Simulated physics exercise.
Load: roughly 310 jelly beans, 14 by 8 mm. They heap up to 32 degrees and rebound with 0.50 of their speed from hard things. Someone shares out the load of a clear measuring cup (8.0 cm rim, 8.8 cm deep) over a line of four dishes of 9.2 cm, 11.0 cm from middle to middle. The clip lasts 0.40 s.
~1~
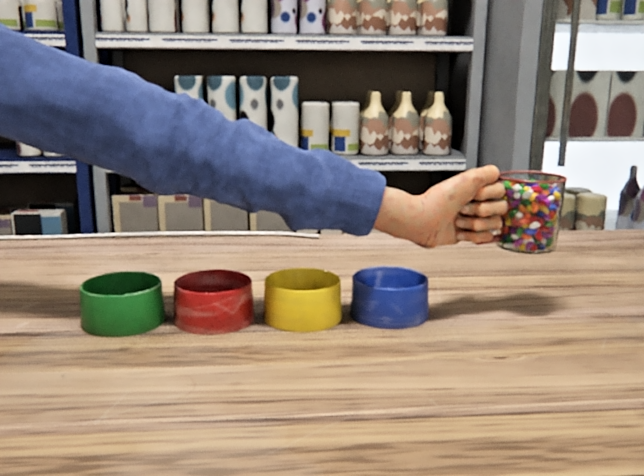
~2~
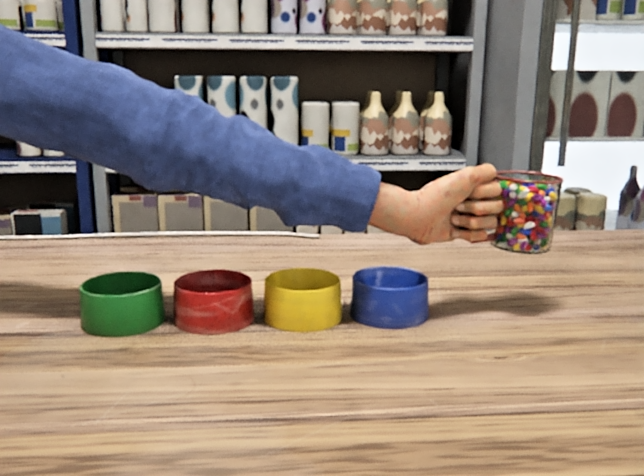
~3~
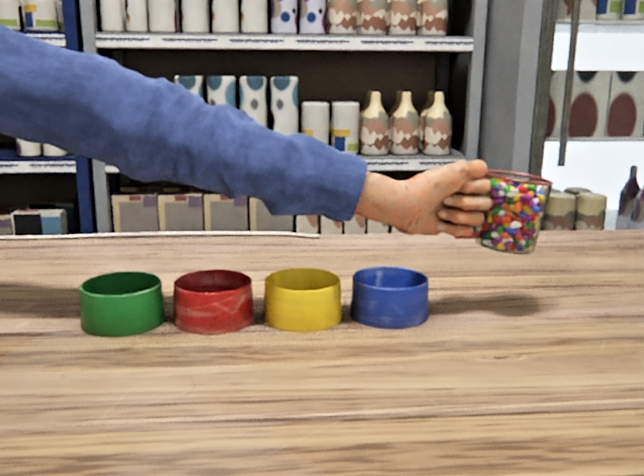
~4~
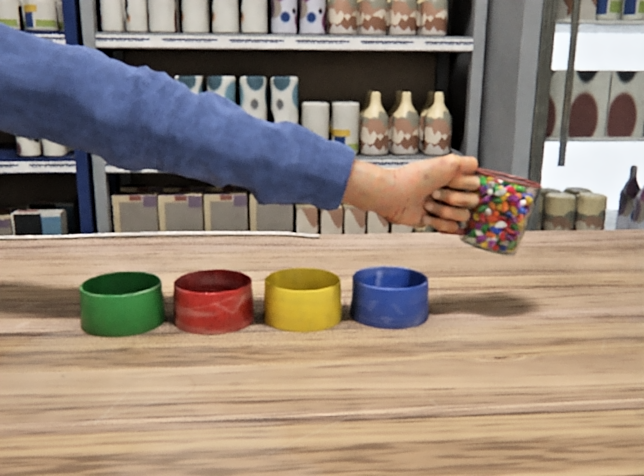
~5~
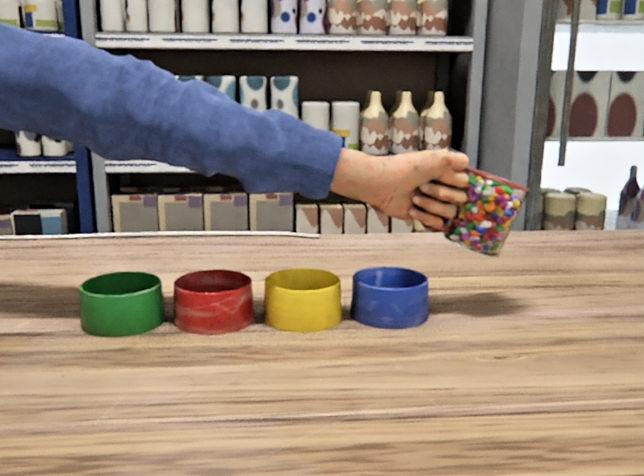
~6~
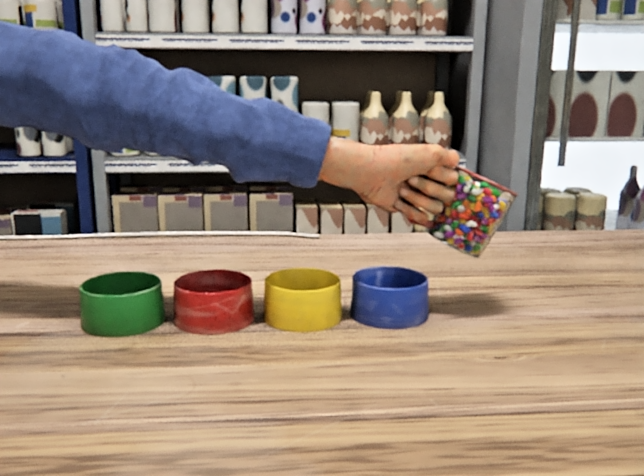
A blue-sleeved arm moving a clear cup of colourful jelly beans leftward and gradually tilting it, beside four coloured dishes.
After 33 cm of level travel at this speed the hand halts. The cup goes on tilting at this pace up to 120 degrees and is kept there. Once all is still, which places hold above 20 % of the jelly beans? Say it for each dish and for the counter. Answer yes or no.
Red no, blue no, green no, yellow yes, counter no.
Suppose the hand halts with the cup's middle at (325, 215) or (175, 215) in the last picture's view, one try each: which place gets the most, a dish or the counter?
The winner: Blue, then yellow.
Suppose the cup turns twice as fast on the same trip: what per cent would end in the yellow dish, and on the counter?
Yellow 0; counter 30.
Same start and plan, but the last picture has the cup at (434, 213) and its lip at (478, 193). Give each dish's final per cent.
Red 0, blue 0, green 0, yellow 100.
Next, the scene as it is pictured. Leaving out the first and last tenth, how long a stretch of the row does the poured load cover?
About 6 cm.
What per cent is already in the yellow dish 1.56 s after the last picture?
About 80 per cent by then.
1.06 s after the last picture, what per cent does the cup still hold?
Some 80 per cent of the load.
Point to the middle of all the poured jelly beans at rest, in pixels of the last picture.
Near (308, 297).
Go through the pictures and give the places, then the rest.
The first picture shows cup at (529, 212), tilt 0 degrees, lip at (563, 177), moved 0.0 cm; middle of the pieces at (525, 214); blue dish at (390, 278); yellow dish at (303, 280); red dish at (213, 282); green dish at (121, 283).
The second picture shows cup at (524, 212), tilt 2 degrees, lip at (559, 178), moved 0.6 cm; middle of the pieces at (520, 214).
The third picture shows cup at (511, 212), tilt 7 degrees, lip at (549, 181), moved 2.2 cm; middle of the pieces at (507, 214).
The fourth picture shows cup at (498, 212), tilt 13 degrees, lip at (538, 185), moved 4.0 cm; middle of the pieces at (493, 214).
The fifth picture shows cup at (484, 212), tilt 19 degrees, lip at (526, 189), moved 5.8 cm; middle of the pieces at (479, 214).
The sixth picture shows cup at (470, 213), tilt 24 degrees, lip at (514, 193), moved 7.6 cm; middle of the pieces at (465, 214); blue dish at (390, 278); yellow dish at (303, 280); red dish at (213, 282); green dish at (121, 283).
Then, 0.64 s after the last picture, tilt 70 degrees; cup holds 100 %.
Then, 1.06 s after the last picture, tilt 99 degrees; cup holds 80 %, blue 5 %, yellow 5 %.
Then, 1.56 s after the last picture, tilt 120 degrees; cup holds 10 %, blue 5 %, yellow 80 %.
In the end, red 0 %, blue 5 %, green 0 %, yellow 90 %, counter 5 %.
